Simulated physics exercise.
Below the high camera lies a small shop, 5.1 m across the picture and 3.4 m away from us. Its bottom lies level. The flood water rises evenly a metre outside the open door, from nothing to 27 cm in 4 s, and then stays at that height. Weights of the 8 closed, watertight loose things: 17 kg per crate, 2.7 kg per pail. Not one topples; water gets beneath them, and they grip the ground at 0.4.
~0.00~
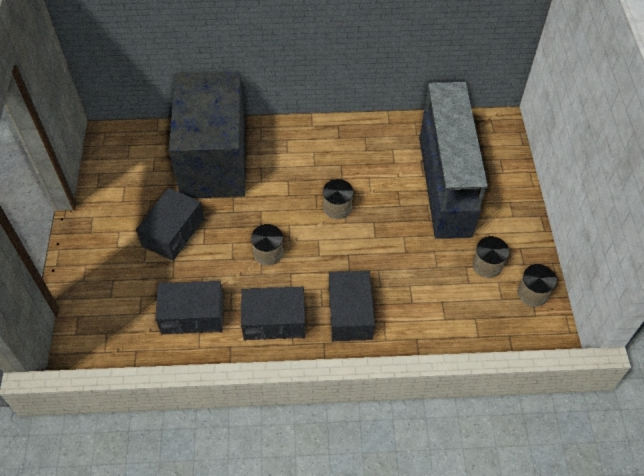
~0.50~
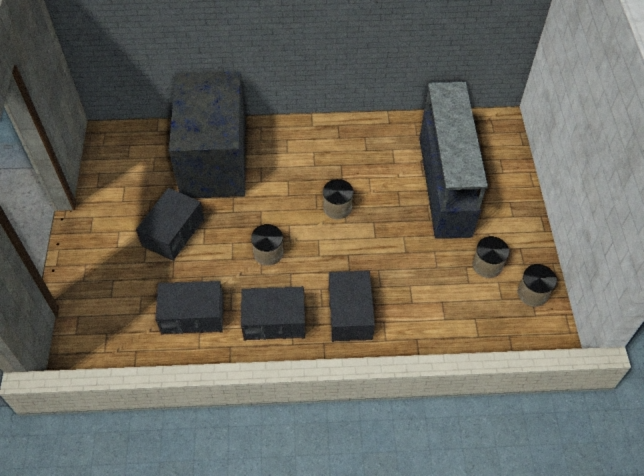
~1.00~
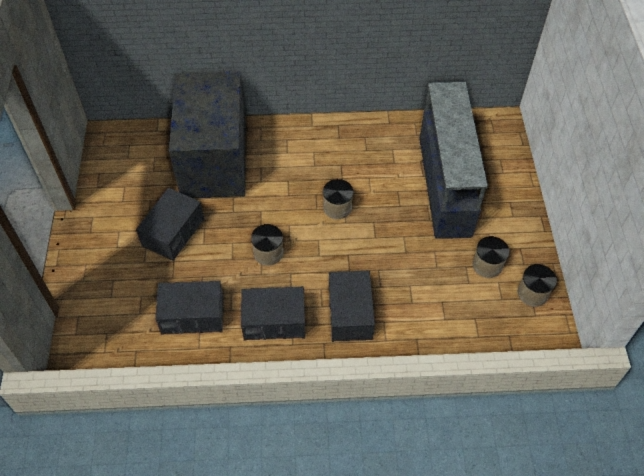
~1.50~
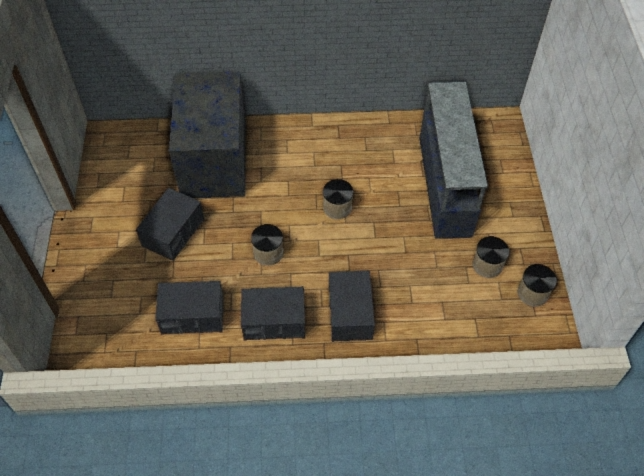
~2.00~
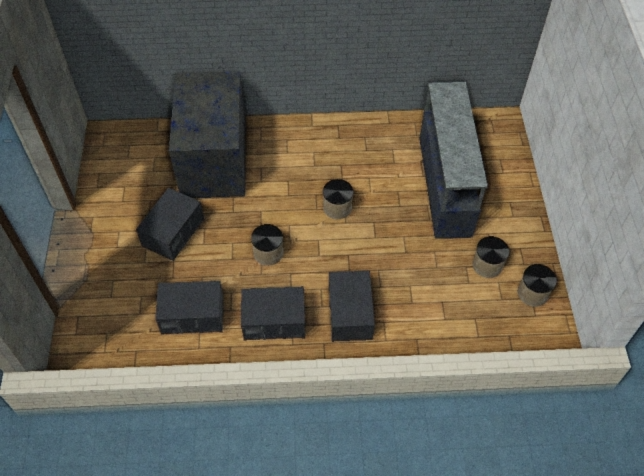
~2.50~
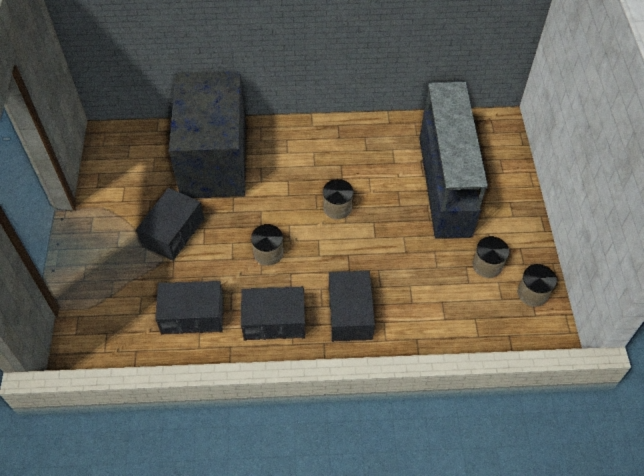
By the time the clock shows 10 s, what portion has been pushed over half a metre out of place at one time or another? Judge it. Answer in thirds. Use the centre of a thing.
Two thirds or more.
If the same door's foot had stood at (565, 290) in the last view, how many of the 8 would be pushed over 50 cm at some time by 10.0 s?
Result: 8 of them.
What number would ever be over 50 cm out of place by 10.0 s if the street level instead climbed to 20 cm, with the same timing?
Then the count would be 8.
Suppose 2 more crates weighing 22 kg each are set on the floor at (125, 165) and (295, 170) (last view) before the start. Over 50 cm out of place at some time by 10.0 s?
One by one: Below; below.
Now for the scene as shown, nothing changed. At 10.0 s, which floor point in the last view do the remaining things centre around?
It works out to somewhere near (452, 221) on the floor.
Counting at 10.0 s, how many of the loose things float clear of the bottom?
It comes to 7.
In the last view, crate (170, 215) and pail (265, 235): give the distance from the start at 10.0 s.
The first is 200 cm from its start, the second 200 cm.
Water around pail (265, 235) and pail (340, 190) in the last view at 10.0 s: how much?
Some 14 cm at the first, some 16 cm at the second.
After 3.5 s 0 of 8 are over 50 cm from their spots; 0 afloat.
After 4.5 s 3 of 8 are over 50 cm from their spots; 0 afloat.
After 7.0 s 8 of 8 are over 50 cm from their spots; 6 afloat.
After 10.0 s 7 of 8 are over 50 cm from their spots, and 8 have been at some point; 7 afloat.
